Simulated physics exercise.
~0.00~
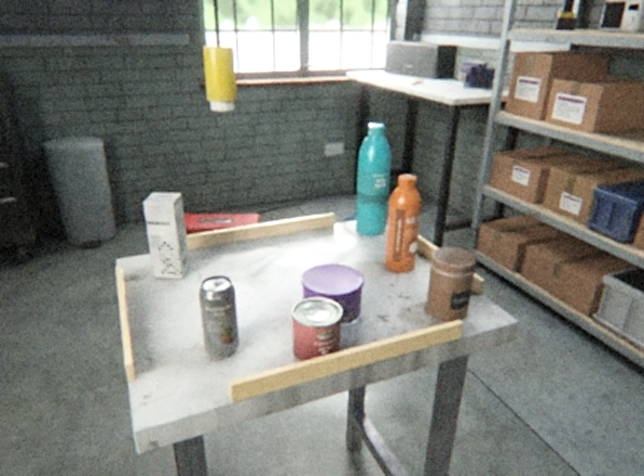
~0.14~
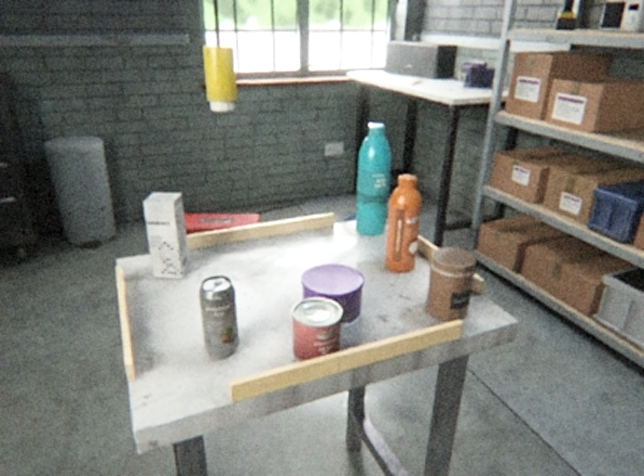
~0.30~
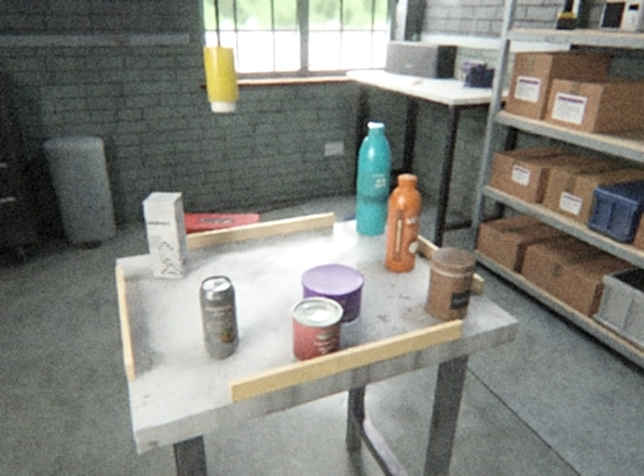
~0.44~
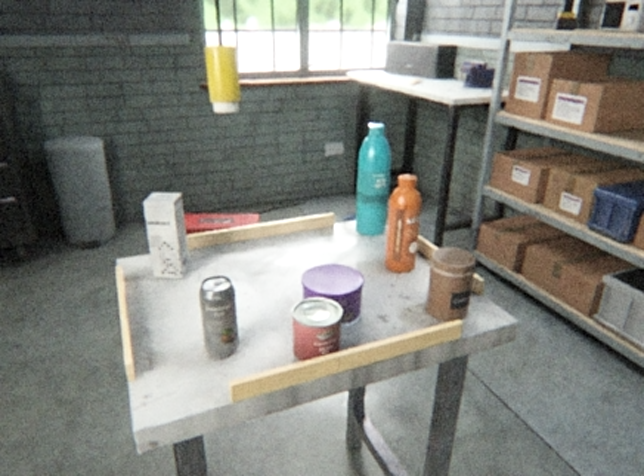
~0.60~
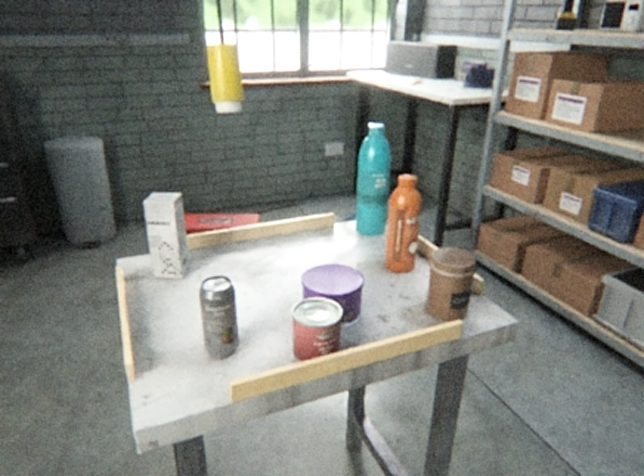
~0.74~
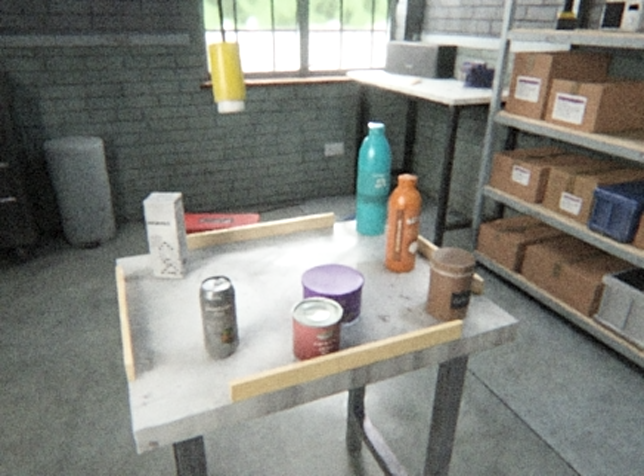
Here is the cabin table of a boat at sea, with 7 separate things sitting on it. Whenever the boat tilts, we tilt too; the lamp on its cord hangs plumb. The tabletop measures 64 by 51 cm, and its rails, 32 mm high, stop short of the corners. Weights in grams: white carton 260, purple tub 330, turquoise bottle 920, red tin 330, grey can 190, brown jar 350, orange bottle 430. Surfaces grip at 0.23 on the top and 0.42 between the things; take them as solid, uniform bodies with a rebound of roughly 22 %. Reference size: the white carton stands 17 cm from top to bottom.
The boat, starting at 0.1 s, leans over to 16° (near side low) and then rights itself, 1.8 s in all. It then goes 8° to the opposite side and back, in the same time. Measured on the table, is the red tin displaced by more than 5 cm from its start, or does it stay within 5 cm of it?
It ends within 5 cm.
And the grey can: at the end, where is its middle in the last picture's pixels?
(232, 347), roughly.
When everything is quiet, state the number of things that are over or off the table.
So, 0 in all.
By 1.04 s, floor tilted 16°, near side down.
By 1.24 s, floor tilted 13°, near side down; white carton 5 cm from its spot; turquoise bottle 4 cm from its spot; orange bottle 4 cm from its spot.
By 1.34 s, floor tilted 11°, near side down; white carton 7 cm from its spot; turquoise bottle 6 cm from its spot; orange bottle 6 cm from its spot.
By 1.44 s, floor tilted 8°, near side down; white carton 8 cm from its spot; turquoise bottle 8 cm from its spot; orange bottle 8 cm from its spot.
When it is over (4.2 s), not toppled but over 5 cm from the start, white carton, purple tub, turquoise bottle, grey can, brown jar and orange bottle; red tin within 5 cm of the start. End places, in pixels of the last picture, red tin near (319, 336).
